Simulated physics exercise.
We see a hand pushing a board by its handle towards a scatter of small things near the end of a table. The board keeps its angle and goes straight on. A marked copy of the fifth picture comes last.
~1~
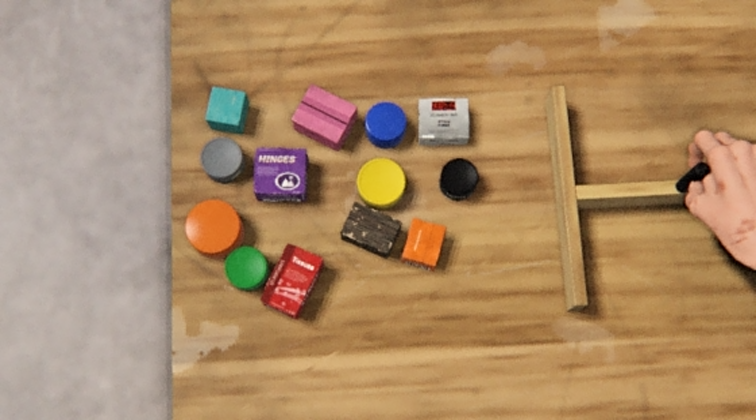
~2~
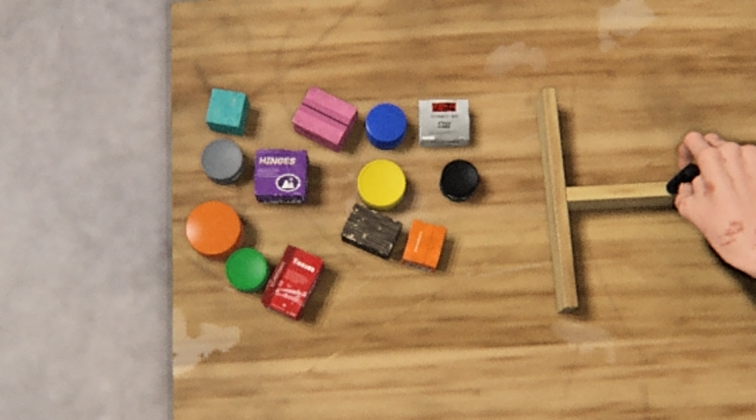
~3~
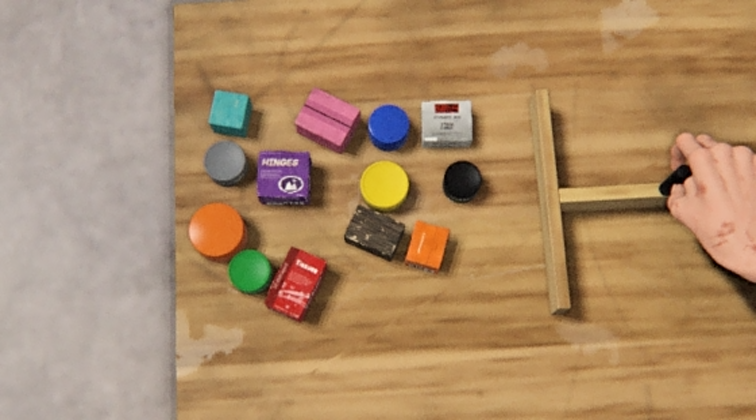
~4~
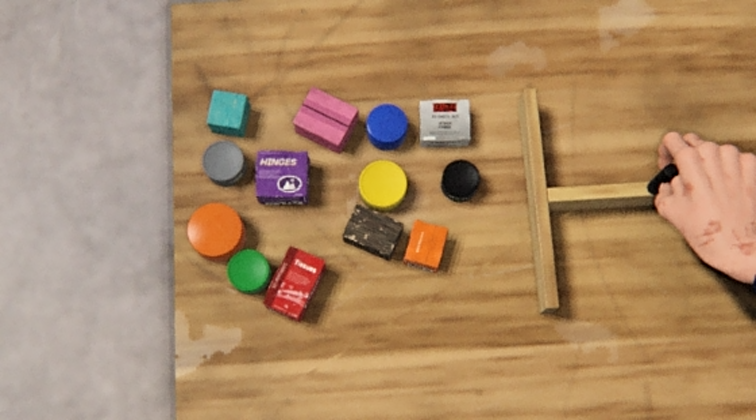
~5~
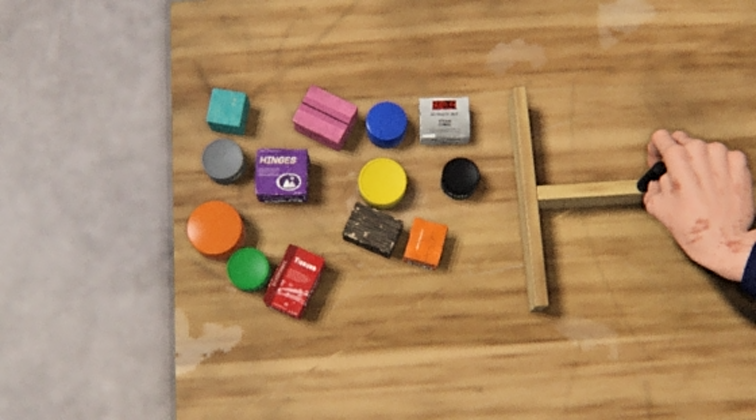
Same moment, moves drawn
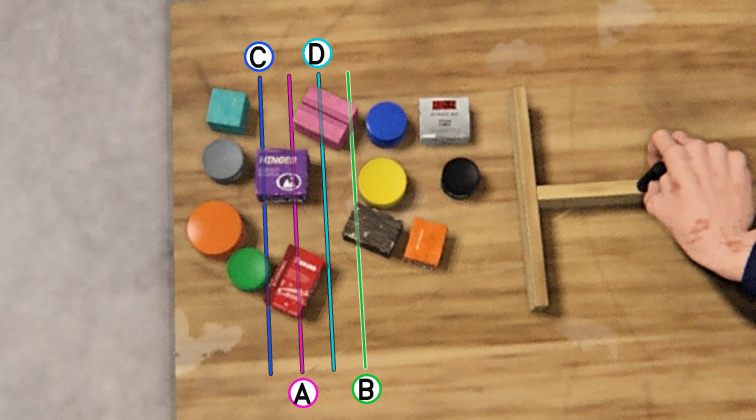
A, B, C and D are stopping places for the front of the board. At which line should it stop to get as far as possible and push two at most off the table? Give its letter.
As far as mark A.
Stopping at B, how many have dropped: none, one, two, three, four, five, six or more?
The count is none.
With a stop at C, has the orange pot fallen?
By then, yes.
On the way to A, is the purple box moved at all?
Yes.
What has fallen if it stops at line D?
The turquoise block goes over.
On the marked copy, A at (296, 218); B at (356, 215); C at (265, 220); D at (326, 217).
Following A. Soon after the start, board (446, 198); pink box (314, 117); blue pot (361, 123).
Later, board (362, 203); turquoise block (193, 106); grey jar (208, 155).
In the end, board (298, 207); turquoise block over the edge; grey jar over the edge; two fallen.
As for the rest, B is within the limit but short; C drops four; D is within the limit but short.
